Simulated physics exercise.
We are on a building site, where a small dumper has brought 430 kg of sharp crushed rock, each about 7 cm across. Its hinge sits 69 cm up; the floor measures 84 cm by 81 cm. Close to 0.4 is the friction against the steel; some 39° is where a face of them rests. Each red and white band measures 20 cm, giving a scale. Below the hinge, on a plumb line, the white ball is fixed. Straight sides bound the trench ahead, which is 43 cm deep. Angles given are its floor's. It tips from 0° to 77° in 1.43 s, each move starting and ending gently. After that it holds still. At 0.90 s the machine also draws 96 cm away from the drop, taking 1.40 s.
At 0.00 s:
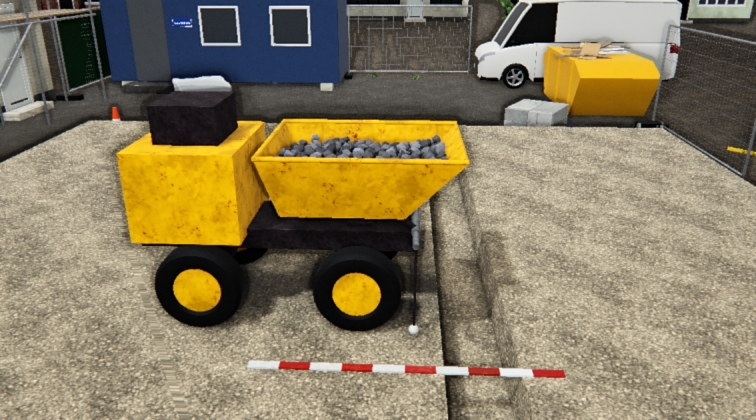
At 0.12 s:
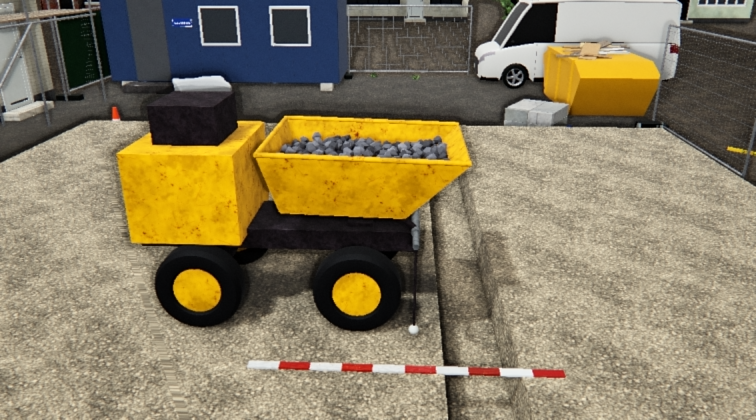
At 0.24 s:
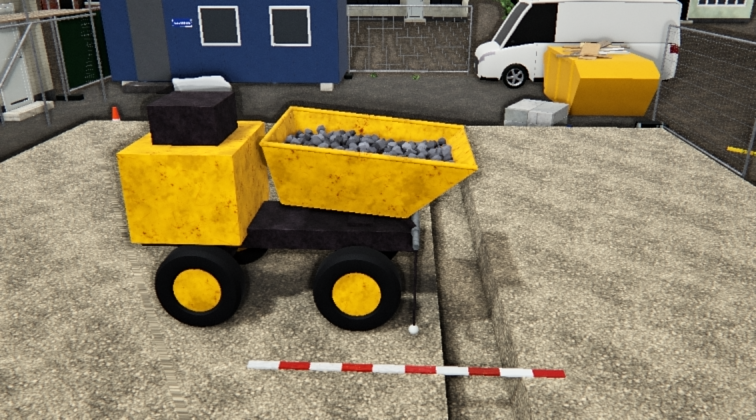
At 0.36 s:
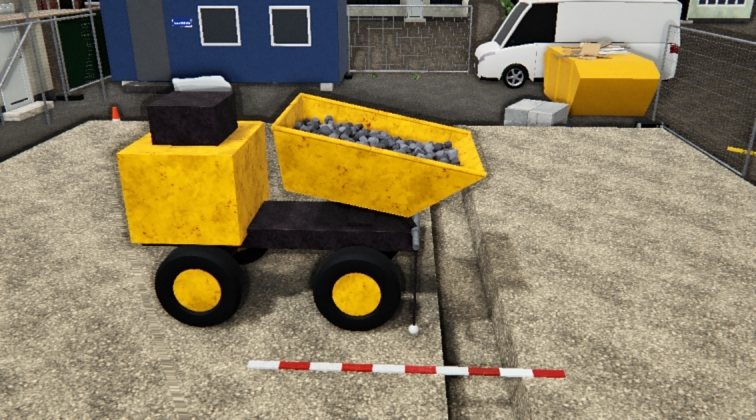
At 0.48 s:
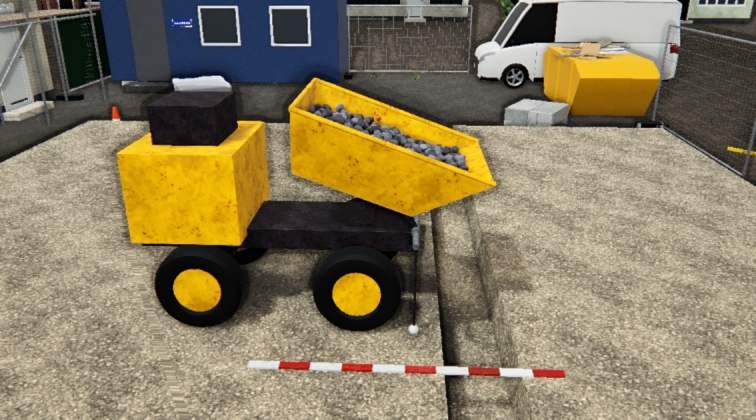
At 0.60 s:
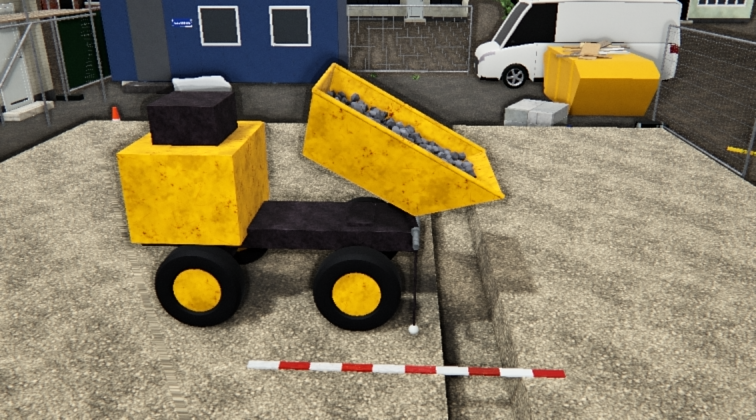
On a fenced building site, a yellow dumper beside a trench steadily raises its skip, slanting the grey stones down toward the right.
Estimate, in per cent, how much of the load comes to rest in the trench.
60 %.
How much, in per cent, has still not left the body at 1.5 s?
Close to 30 per cent of it.
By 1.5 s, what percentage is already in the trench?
By then, around 40 percent.
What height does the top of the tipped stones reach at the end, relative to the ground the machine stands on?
Near 20 cm up from the ground.
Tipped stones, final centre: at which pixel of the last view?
(483, 322).
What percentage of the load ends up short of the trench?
About 10 per cent.
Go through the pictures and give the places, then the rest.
Lip at (469, 163), floor tilted 0°, highest stones at (370, 146), in the first frame.
Lip at (471, 164), floor tilted 2°, highest stones at (359, 145); the stones move at 0.3 m/s on average, in the second frame.
Lip at (477, 168), floor tilted 6°, highest stones at (322, 139); the stones move at 0.5 m/s on average, in the third frame.
Lip at (486, 175), floor tilted 12°, highest stones at (320, 128); the stones move at 0.6 m/s on average, in the fourth frame.
The body is at 20°, its lip at (495, 185); the top of the load is at (325, 115); the stones move at 0.7 m/s on average, in the fifth frame.
Lip at (503, 197), floor tilted 29°, highest stones at (334, 100); the stones move at 0.9 m/s on average, in the sixth frame.
After 1.1 s the floor is at 65°; 100 % in the body; the foremost stones are at (505, 231).
After 1.5 s the floor is at 77°; 30 % in the body, 39 % in the trench, 31 % past the trench; the foremost stones are at (573, 310).
After 2.8 s the floor is at 77°; 0 % in the body, 8 % short of the trench, 58 % in the trench, 33 % past the trench; the foremost stones are at (687, 300).
After 5.3 s the floor is at 77°; 0 % in the body, 8 % short of the trench, 58 % in the trench, 33 % past the trench; the foremost stones are at (687, 300).
